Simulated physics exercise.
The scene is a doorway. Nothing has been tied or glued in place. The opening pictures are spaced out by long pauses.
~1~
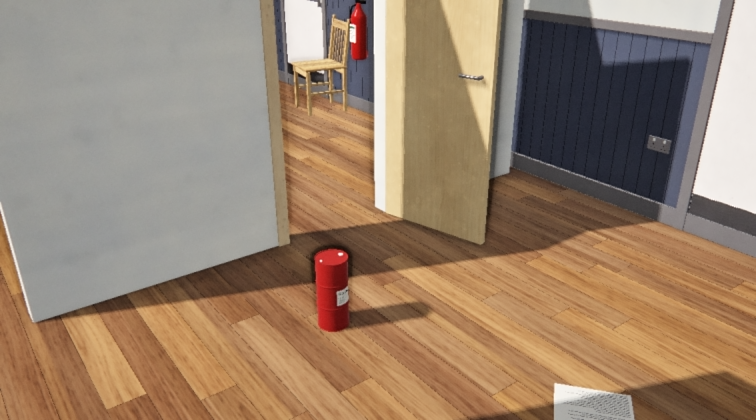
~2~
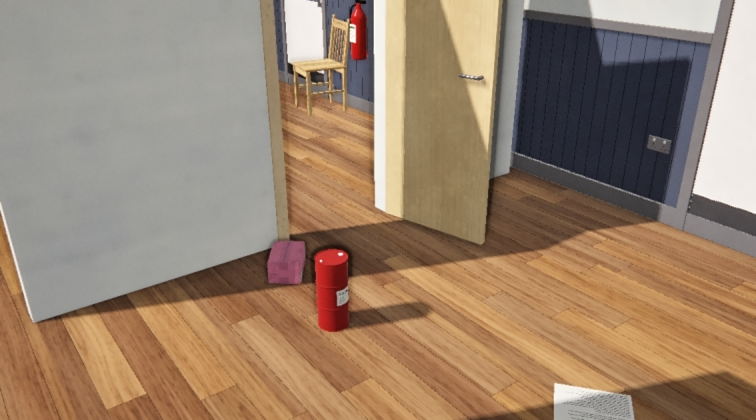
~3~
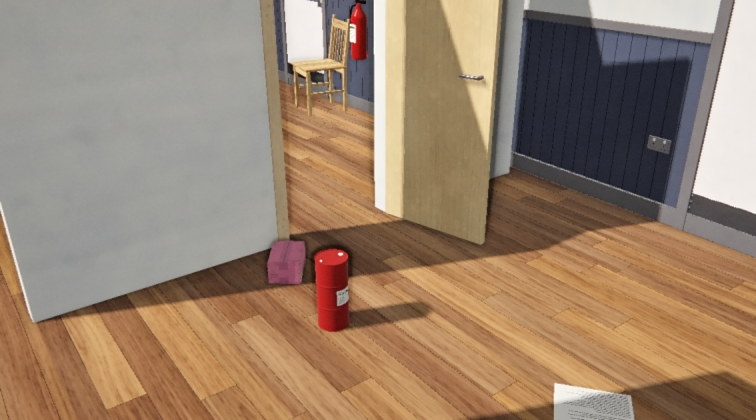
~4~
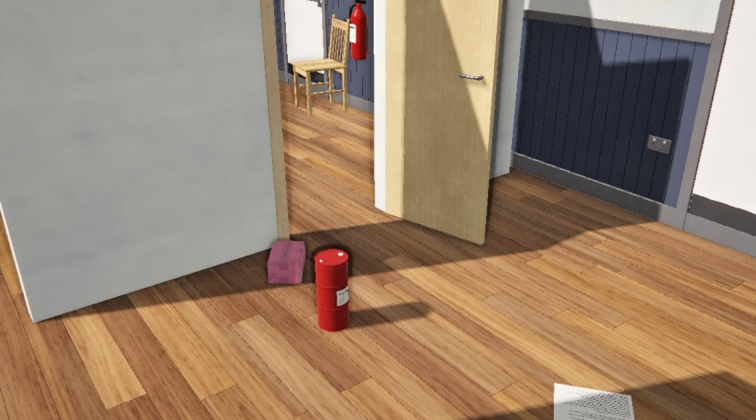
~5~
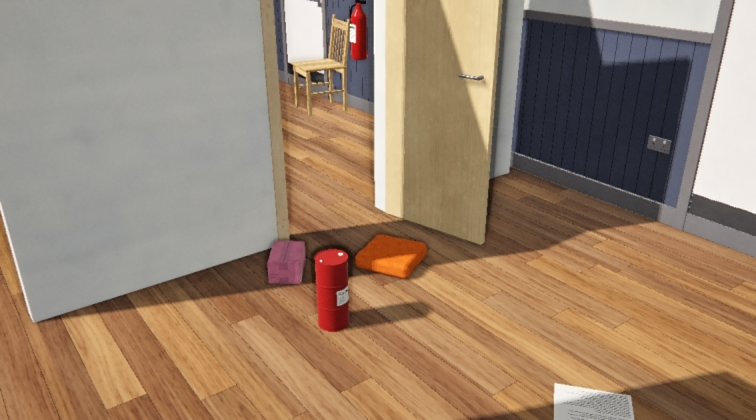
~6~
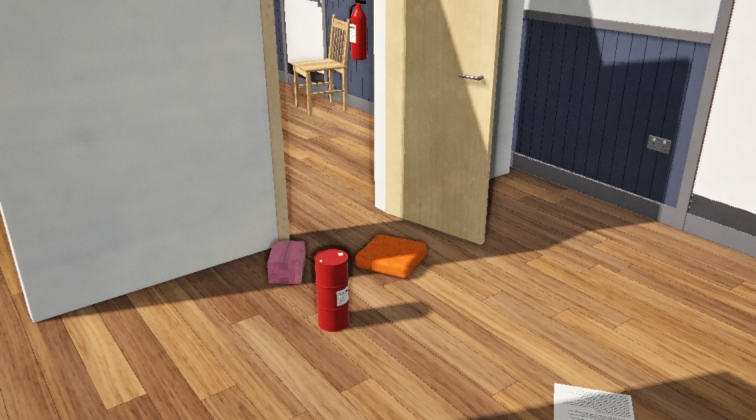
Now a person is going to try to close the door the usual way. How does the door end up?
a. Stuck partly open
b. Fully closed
Fully closed.
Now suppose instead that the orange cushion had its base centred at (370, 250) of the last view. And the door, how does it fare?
Held up partway.
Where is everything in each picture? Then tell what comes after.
In the first frame, door wide open and still.
In the second frame, door wide open and still; pink box (287, 262); red canister (333, 291).
In the third frame, door wide open and still; pink box (287, 262); red canister (333, 291).
In the fourth frame, door wide open and still; pink box (287, 262); red canister (333, 291).
In the fifth frame, door wide open and still; pink box (287, 262); red canister (333, 291).
In the sixth frame, door wide open and still; orange cushion (391, 255); pink box (287, 262).
Then, 0.90 s after the last picture, door at 69°; orange cushion slid a little near (377, 258).
Then, 1.20 s after the last picture, door at 49°; orange cushion slid about its own width near (342, 263).
Then, 1.50 s after the last picture, door at 31°; orange cushion slid about its own width near (308, 262); pink box slid a little.
Then, 1.70 s after the last picture, door at 19°; orange cushion slid well along near (290, 260); pink box slid about its own width.
At rest, door at 0°; moved from the start, pink box and orange cushion; red canister in place. Seen from the same camera at the end, orange cushion near (279, 258).
